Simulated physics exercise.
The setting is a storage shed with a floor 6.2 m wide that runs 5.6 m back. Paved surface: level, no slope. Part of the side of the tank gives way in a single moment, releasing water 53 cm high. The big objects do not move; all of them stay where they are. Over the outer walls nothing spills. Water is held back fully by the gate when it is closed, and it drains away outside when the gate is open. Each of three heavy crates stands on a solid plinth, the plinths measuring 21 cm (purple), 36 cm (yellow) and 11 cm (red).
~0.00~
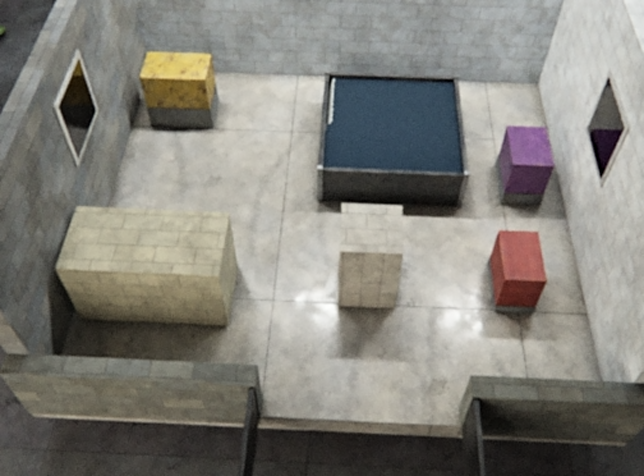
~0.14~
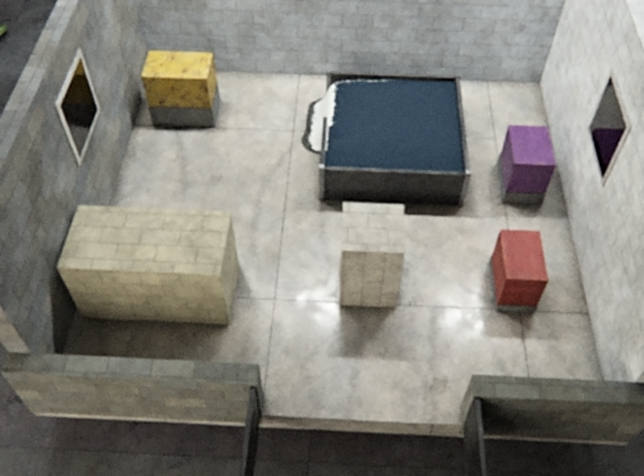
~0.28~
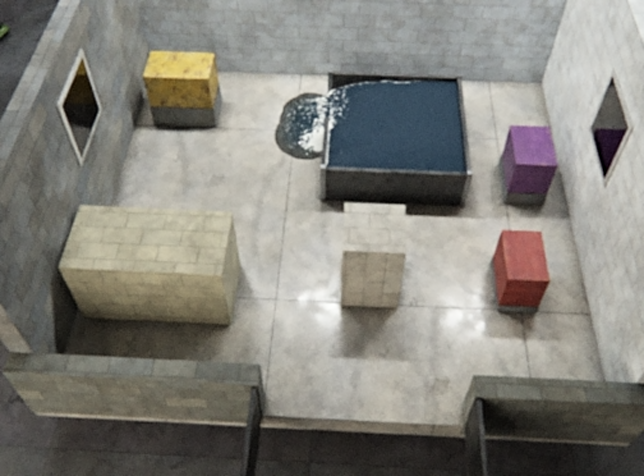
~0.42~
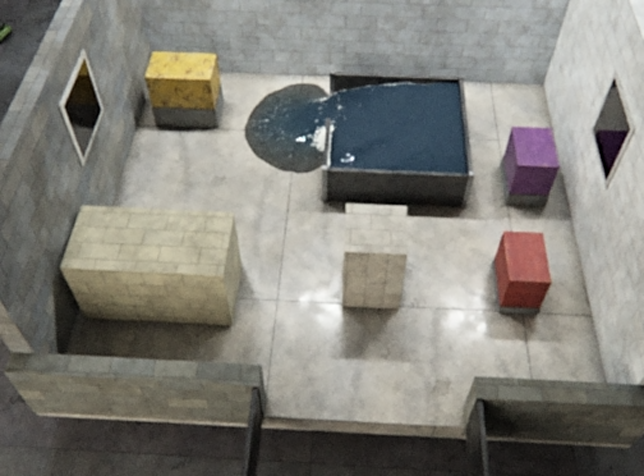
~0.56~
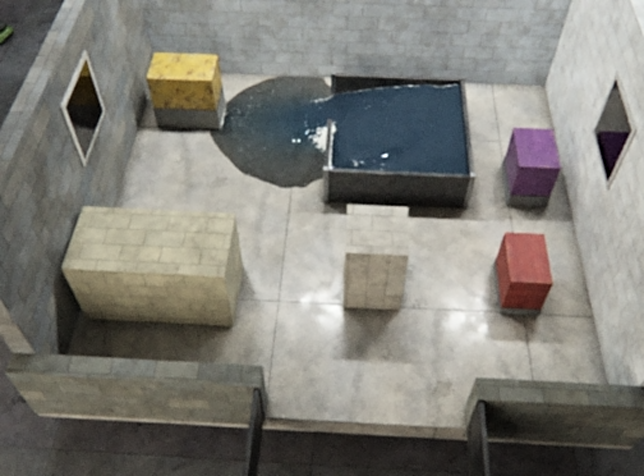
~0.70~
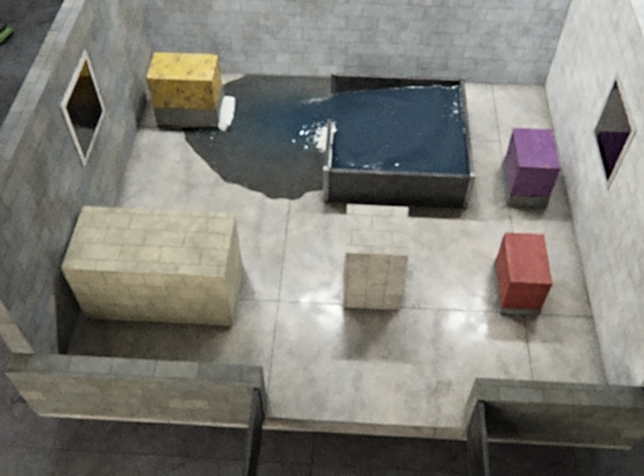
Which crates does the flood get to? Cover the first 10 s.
The purple crate stays dry; the yellow crate stays dry; the red crate stays dry.
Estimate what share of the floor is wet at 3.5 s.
Close to 35 in a hundred.
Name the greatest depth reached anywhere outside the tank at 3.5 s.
Roughly 31 cm.
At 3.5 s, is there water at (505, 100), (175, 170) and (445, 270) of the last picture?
Going through the three points: Not yet touched, then awash, then not yet touched.
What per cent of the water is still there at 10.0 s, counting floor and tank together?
That would be close to 94 per cent.
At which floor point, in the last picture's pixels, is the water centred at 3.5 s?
The water is centred near (283, 150).
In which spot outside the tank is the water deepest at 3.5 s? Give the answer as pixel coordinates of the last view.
Spot: Approx. (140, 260).
After 1.4 s water covers 20 % of the floor and is deepest (32 cm) near (224, 74); purple plinth not reached, yellow plinth reached, red plinth not reached.
After 2.2 s water covers 25 % of the floor and is deepest (36 cm) near (158, 71); purple plinth not reached, yellow plinth reached, red plinth not reached.
After 3.5 s water covers 35 % of the floor and is deepest (31 cm) near (140, 260); purple plinth not reached, yellow plinth reached, red plinth not reached.
After 6.0 s water covers 65 % of the floor and is deepest (16 cm) near (112, 258); purple plinth reached, yellow plinth reached, red plinth reached.
After 10.0 s water covers 95 % of the floor and is deepest (10 cm) near (335, 269); highest at the purple plinth 9 cm, highest at the yellow plinth 28 cm, highest at the red plinth 7 cm.
